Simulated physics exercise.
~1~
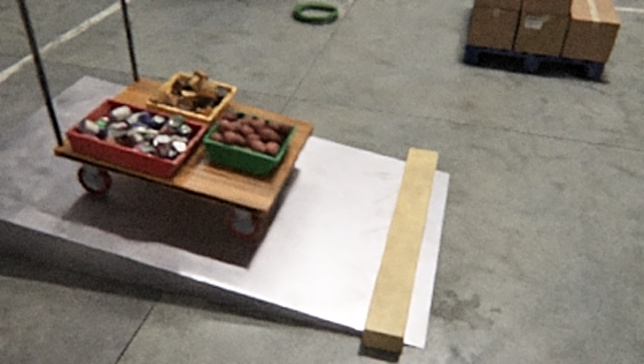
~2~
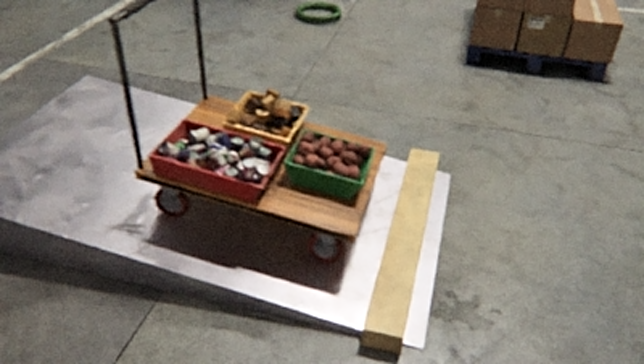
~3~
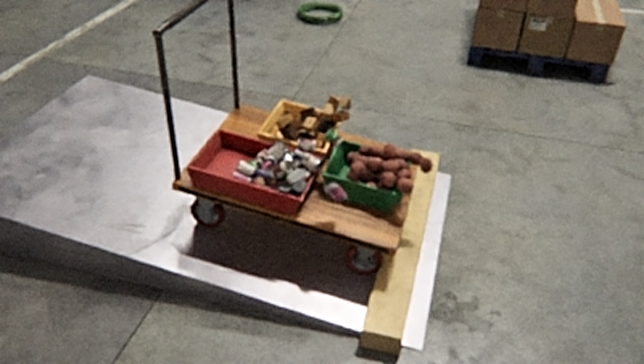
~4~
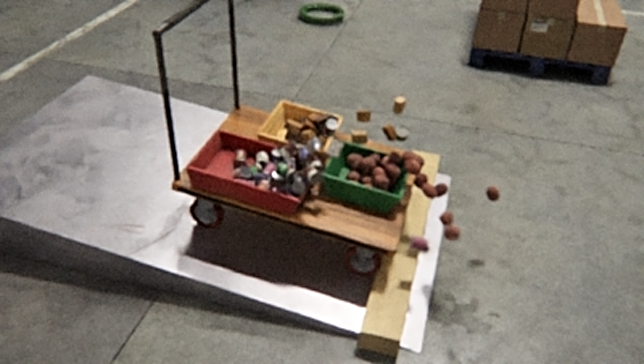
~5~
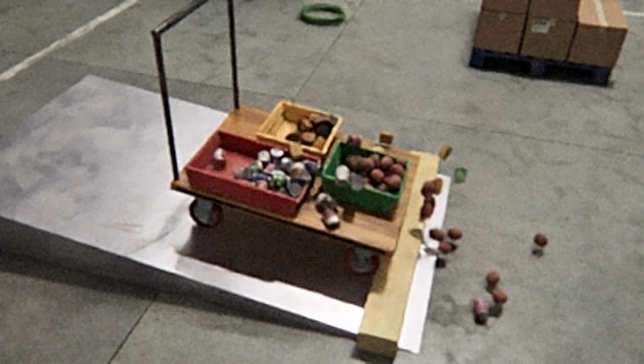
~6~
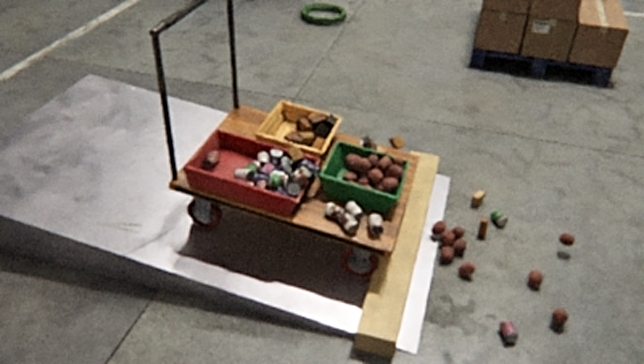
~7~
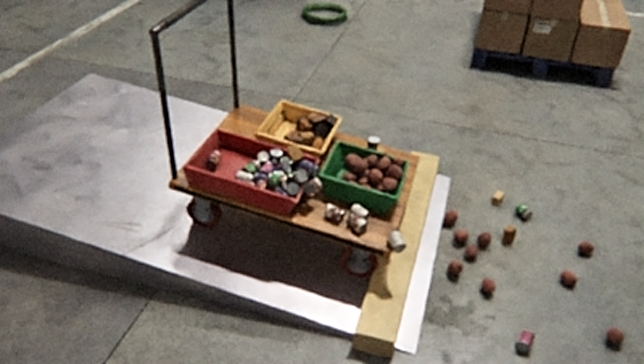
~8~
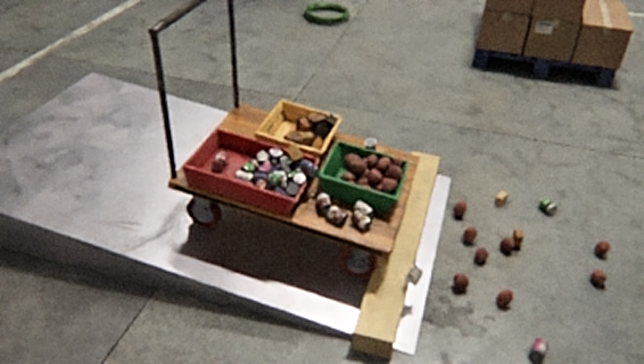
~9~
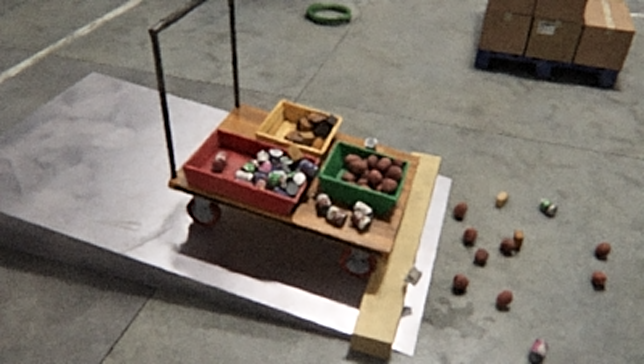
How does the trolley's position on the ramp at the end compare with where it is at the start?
At the start the trolley is further up the ramp, well to the left of the wooden beam. By the end it stands further right and lower down, with its front right up at the beam.
